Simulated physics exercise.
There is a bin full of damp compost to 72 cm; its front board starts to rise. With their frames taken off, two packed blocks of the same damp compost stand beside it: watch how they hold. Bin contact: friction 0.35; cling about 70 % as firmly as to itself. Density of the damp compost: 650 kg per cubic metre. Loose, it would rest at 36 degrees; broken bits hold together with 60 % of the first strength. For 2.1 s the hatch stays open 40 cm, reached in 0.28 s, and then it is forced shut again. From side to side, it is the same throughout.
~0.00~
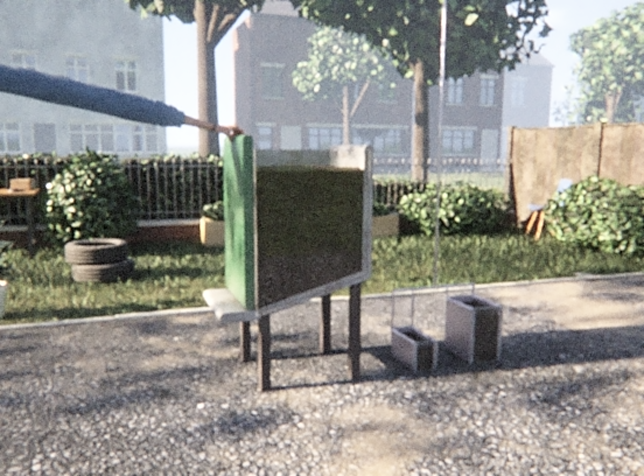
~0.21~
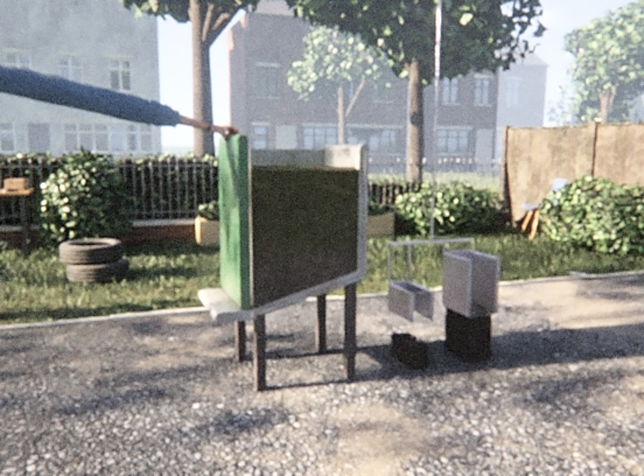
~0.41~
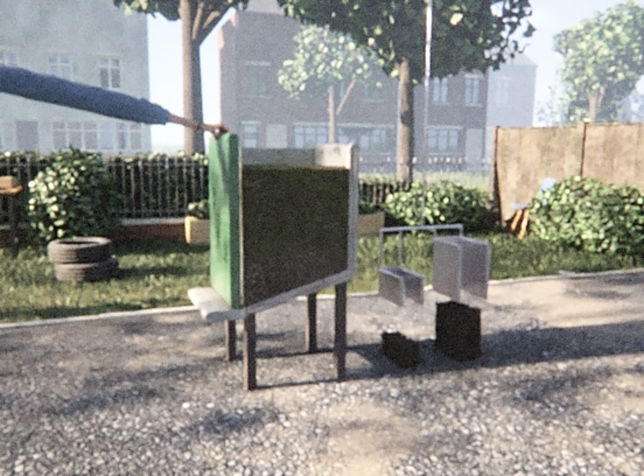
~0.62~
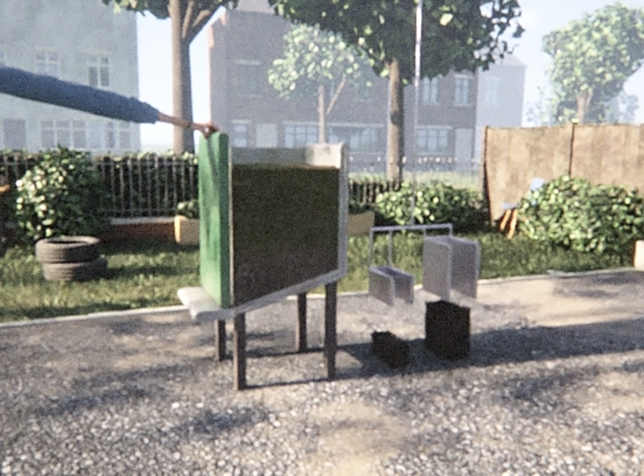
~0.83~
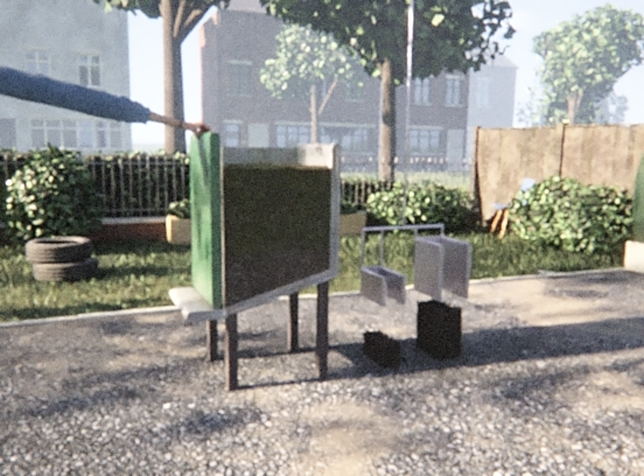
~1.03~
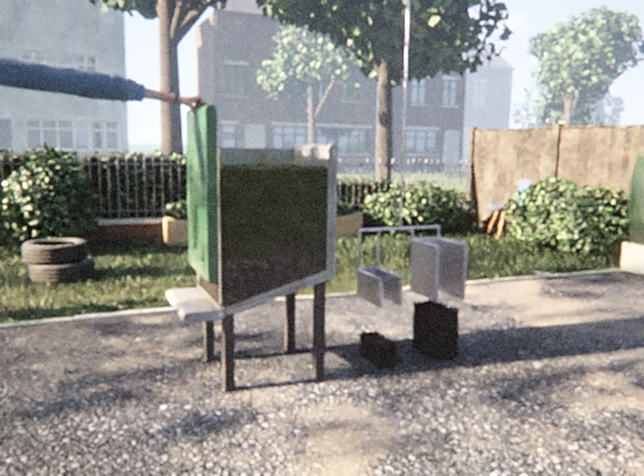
To begin with, a blue-sleeved arm reaches from the left to the green front board of a compost-filled bin on legs. On the right, two grey casings lift clear of two dark blocks, which stay standing, and finally the green board slides up a little while the compost shows no clear movement.
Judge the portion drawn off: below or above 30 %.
Lab note - outcome smaller than 30 %.
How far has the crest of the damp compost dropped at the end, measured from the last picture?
Roughly 0 cm.
After 1.59 s, the hatch is 40 cm open and 0 % is out.
After 2.25 s, the hatch is 40 cm open and 0 % is out.
After 2.91 s, the hatch is 40 cm open and 0 % is out.
After 3.57 s, the hatch is 10 cm open and 1 % is out.
After 4.04 s, at the end, the hatch is shut and 1 % is out.
